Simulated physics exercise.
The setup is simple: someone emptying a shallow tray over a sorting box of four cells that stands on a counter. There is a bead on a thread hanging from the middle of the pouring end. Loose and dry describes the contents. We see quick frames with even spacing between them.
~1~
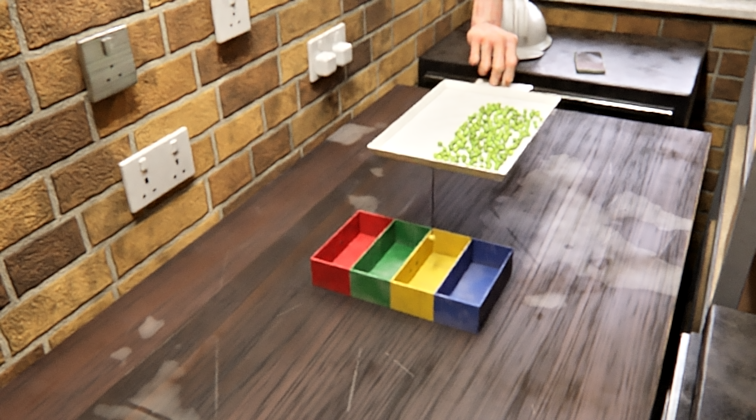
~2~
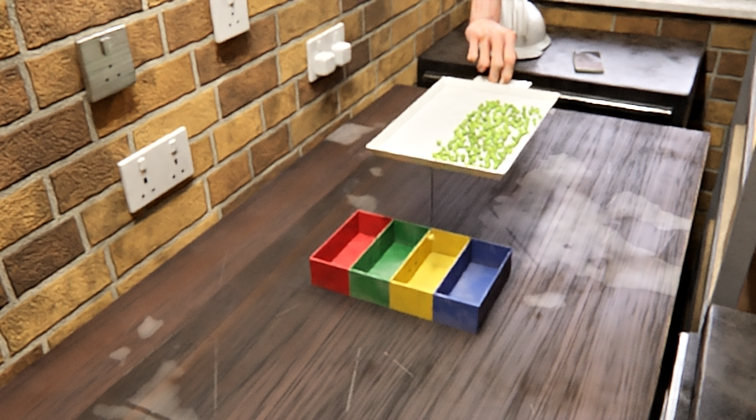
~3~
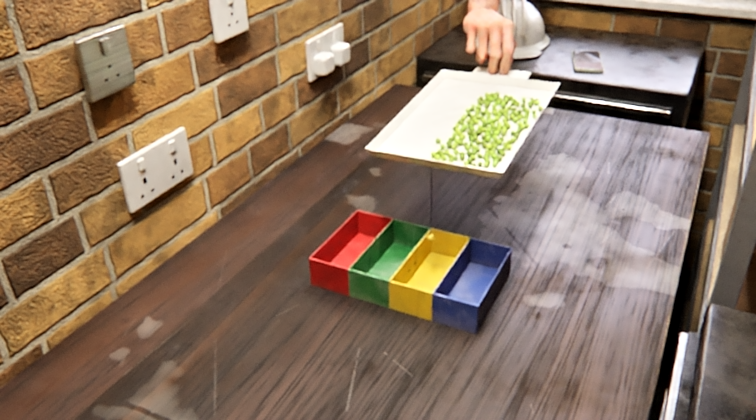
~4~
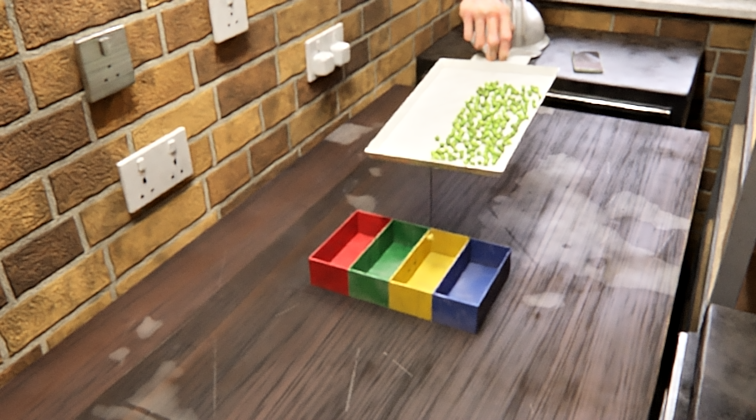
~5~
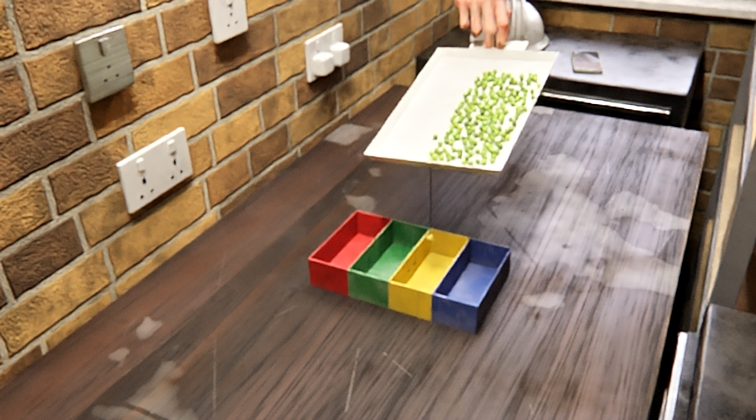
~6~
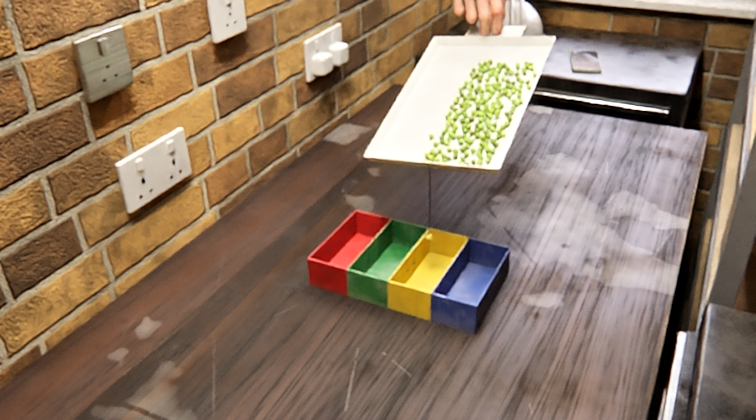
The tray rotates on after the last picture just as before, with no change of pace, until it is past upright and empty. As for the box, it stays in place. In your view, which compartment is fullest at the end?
Fullest: The red compartment.
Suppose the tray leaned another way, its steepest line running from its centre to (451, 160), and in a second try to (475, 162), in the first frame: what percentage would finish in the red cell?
First some 0, then 0 per cent.
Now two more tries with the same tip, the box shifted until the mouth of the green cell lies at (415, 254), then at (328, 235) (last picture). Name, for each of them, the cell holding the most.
So the first one goes to that red cell and the second to the cell in yellow.
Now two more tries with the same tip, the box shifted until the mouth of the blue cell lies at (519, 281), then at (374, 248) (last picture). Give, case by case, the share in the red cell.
It would be roughly 30 per cent, followed by roughly 0 per cent.
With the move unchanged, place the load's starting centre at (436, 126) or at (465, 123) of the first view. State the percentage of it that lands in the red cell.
It would be roughly 50 per cent for the first and roughly 50 per cent for the second.
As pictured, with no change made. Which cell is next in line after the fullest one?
In second place: That green cell.
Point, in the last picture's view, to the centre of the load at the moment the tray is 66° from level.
I'd put the middle close to (381, 188).
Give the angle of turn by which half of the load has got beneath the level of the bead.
I'd say close to 75 degrees.
Soon after the last picture, tray tipped steeply; about a third on the tray; a small part in the red cell; a small part in the green cell; a stray few in the yellow cell; about a third falling or outside the box.
A little later, tray tipped past a quarter turn; about half in the red cell; about a third in the green cell; a small part in the yellow cell; a small part falling or outside the box.
Later still, tray tipped past a quarter turn; about half in the red cell; about a third in the green cell; a small part in the yellow cell; a small part falling or outside the box.
At rest, tray tipped past a quarter turn; about half in the red cell; about a third in the green cell; a small part in the yellow cell; none in the blue cell; a small part outside the box.
